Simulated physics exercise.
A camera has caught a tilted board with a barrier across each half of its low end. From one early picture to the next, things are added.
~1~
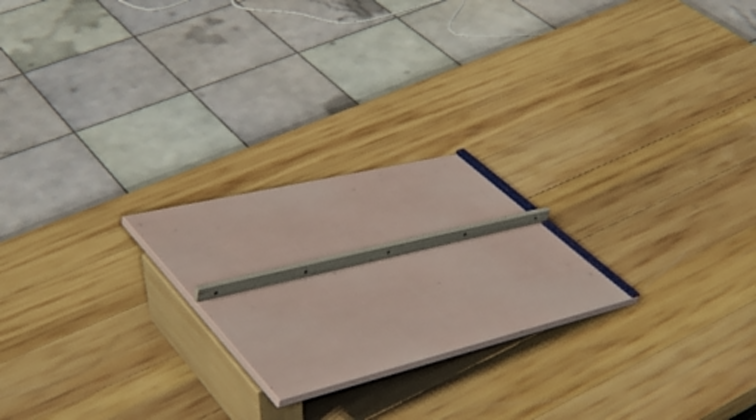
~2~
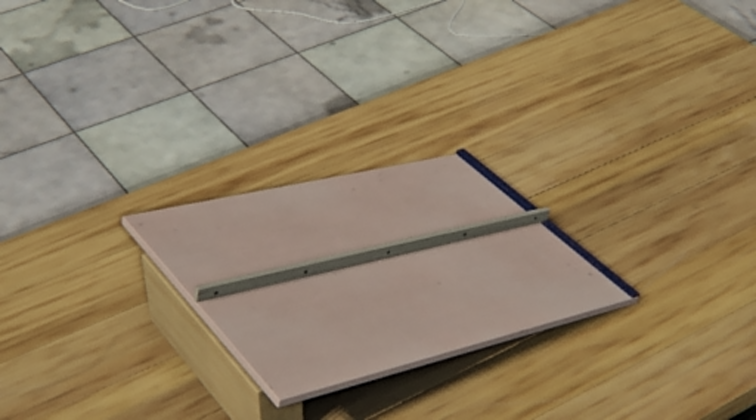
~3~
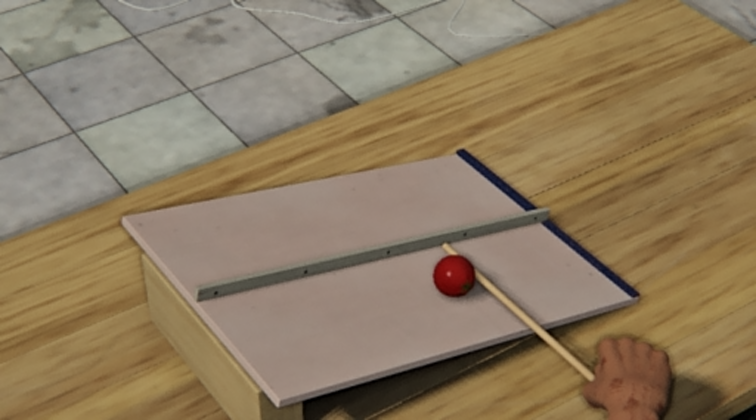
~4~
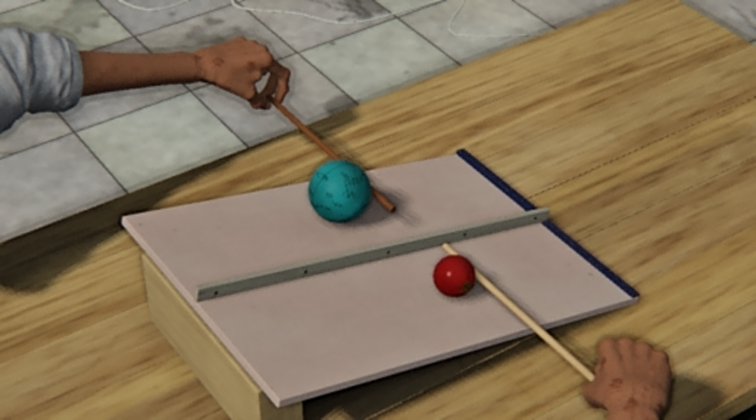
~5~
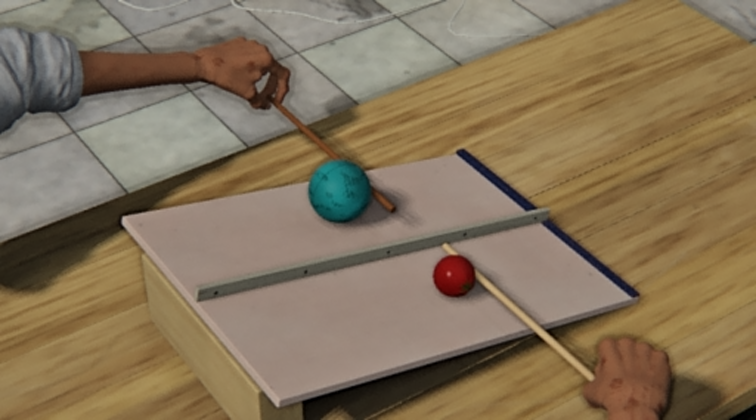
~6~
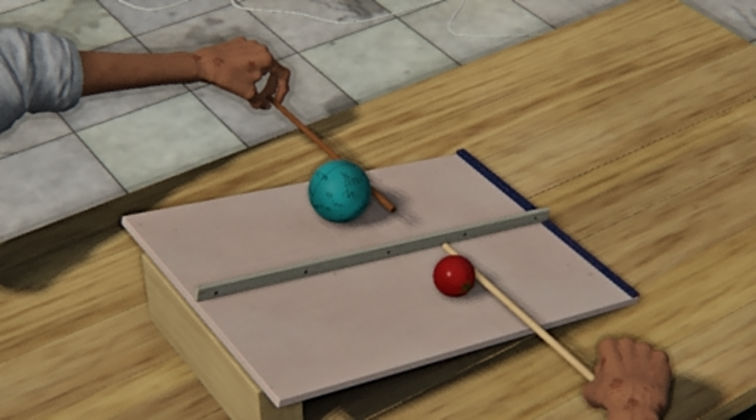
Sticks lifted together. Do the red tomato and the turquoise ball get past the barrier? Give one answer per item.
Result - red tomato drops off, turquoise ball drops off.
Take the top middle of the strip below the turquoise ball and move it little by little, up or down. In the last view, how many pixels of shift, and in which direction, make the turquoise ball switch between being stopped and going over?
Raise it by roughly 8 pixels.
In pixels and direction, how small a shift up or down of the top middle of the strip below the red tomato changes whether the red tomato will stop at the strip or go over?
Roughly 8 pixels upward.
Then, 0.76 s after the last picture, red tomato off the board near (647, 225); turquoise ball off the board near (537, 155).
By the end, the red tomato rolls off the board; the turquoise ball rolls off the board.
